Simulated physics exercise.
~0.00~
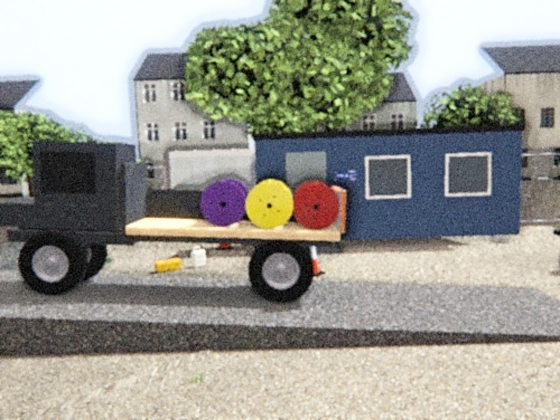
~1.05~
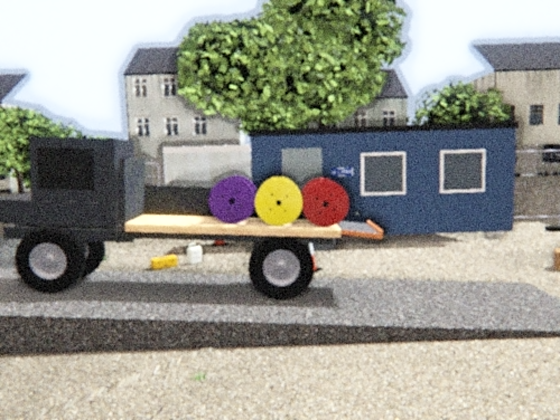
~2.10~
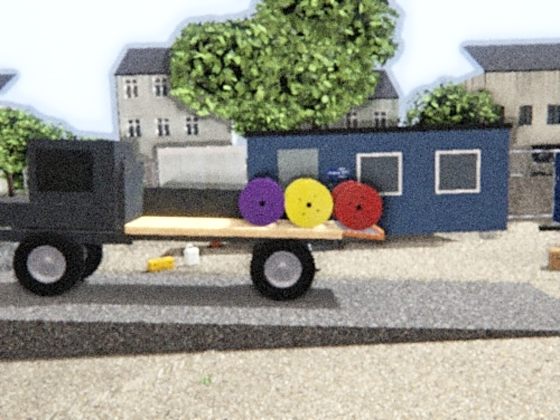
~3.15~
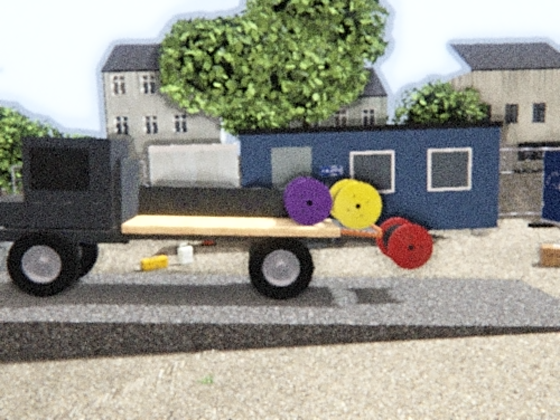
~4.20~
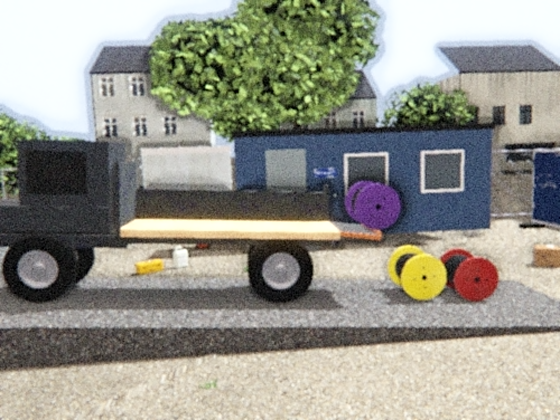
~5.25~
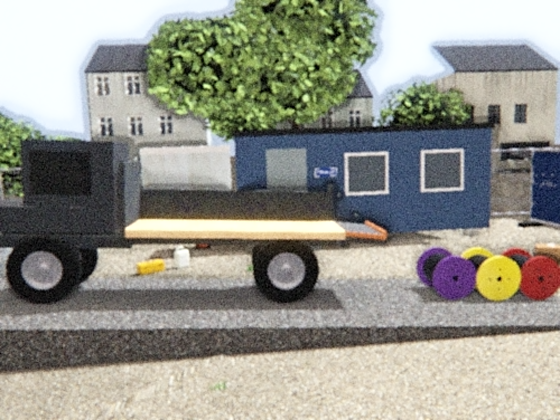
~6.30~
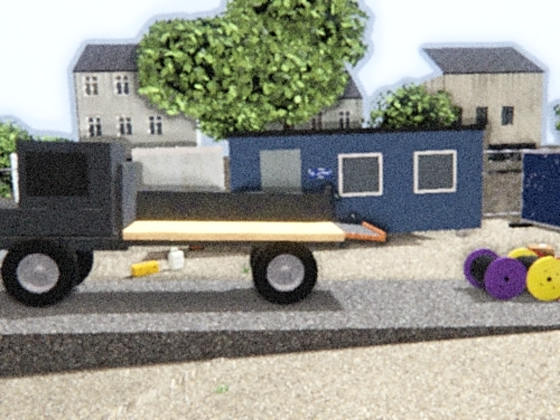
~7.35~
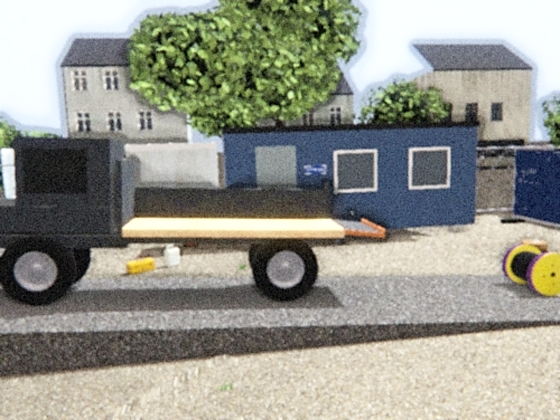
A dark grey pick-up with a pale wooden bed stands on a grey road, seen side-on, with a long blue cabin, a leafy tree and pale houses behind it. Purple, yellow and red cable reels sit in a row at the right end of the bed, against the upright tailgate. The tailgate drops open, and the three reels roll right. Red falls from the gate first, then yellow, and finally purple. They roll away down the road to the right, red leaving view first, until yellow remains at the right edge, partly covering another reel, behind the emptied truck.
